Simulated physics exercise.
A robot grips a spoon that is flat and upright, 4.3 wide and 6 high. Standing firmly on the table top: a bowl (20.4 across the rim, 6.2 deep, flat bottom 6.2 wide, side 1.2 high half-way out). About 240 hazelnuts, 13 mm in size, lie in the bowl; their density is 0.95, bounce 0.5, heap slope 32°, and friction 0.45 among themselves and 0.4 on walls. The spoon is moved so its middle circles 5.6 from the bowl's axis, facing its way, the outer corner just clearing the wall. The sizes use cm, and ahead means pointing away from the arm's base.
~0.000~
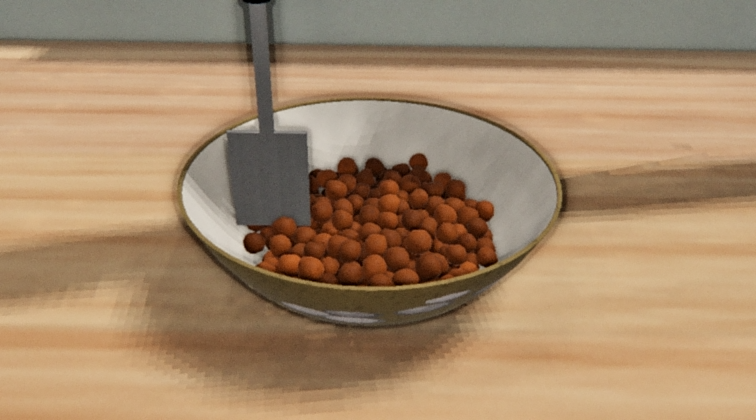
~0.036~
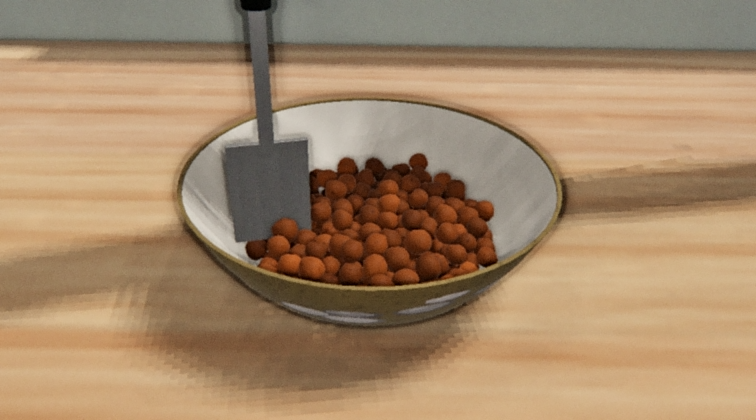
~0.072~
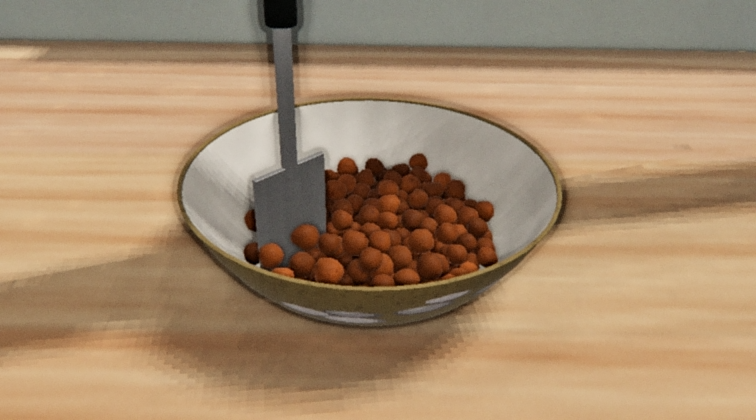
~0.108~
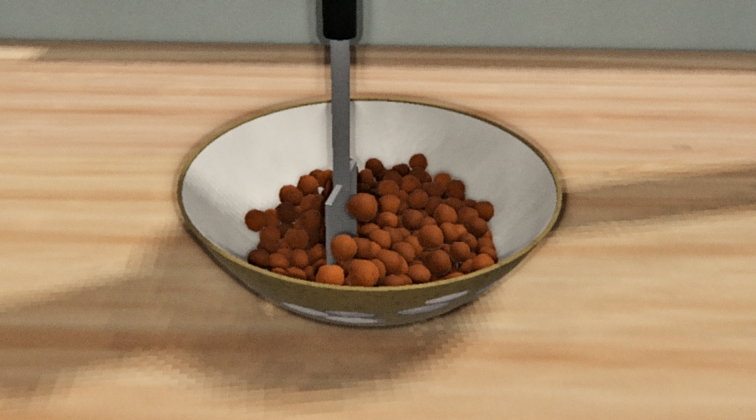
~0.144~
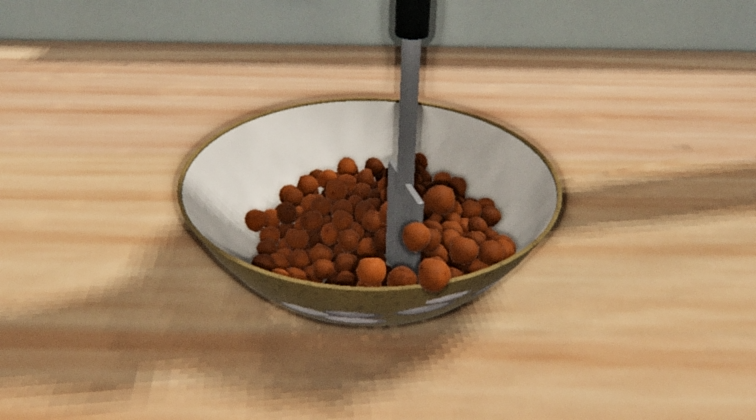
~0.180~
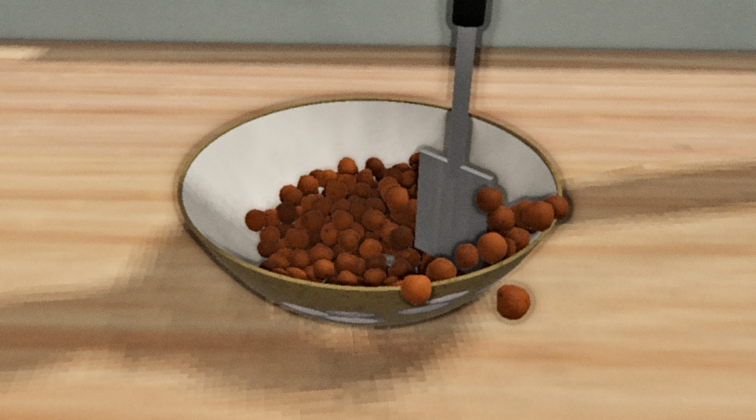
A grey spatula sweeps rightward through brown balls in a bowl, pushing some over the rim.
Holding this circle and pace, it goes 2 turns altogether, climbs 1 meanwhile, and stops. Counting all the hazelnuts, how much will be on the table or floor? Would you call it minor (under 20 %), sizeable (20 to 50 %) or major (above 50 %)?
I would call it sizeable.
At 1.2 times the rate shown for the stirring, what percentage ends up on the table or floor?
Close to 40 in a hundred.
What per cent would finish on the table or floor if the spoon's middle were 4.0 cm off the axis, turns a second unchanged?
That would come to roughly 20 percent.
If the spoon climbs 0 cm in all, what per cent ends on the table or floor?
It comes to some 35 per cent.
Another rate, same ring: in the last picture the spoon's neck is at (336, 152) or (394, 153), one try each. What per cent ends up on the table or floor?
First try: About 10 %; second try: About 20 %.
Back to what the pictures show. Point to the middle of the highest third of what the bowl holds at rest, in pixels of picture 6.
Close to (359, 221).
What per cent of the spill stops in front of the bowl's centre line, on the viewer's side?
Around 50 percent of the pieces.
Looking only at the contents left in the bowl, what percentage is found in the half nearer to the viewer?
Around 45 per cent of what the bowl keeps.
After 0.44 s, 4° round, highest piece 9 above the table; 194 in the bowl, 28 on the table or floor, 21 in flight or on the tool.
After 0.70 s, 230° round, highest piece 8 above the table; 171 in the bowl, 69 on the table or floor, 3 in flight or on the tool.
After 1.03 s, 0° round, highest piece 4 above the table; 170 in the bowl, 73 on the table or floor.
After 1.73 s, 0° round, highest piece 4 above the table; 170 in the bowl, 73 on the table or floor.
At rest, 170 in the bowl, 73 on the table or floor. That is 30 % on the table or floor.
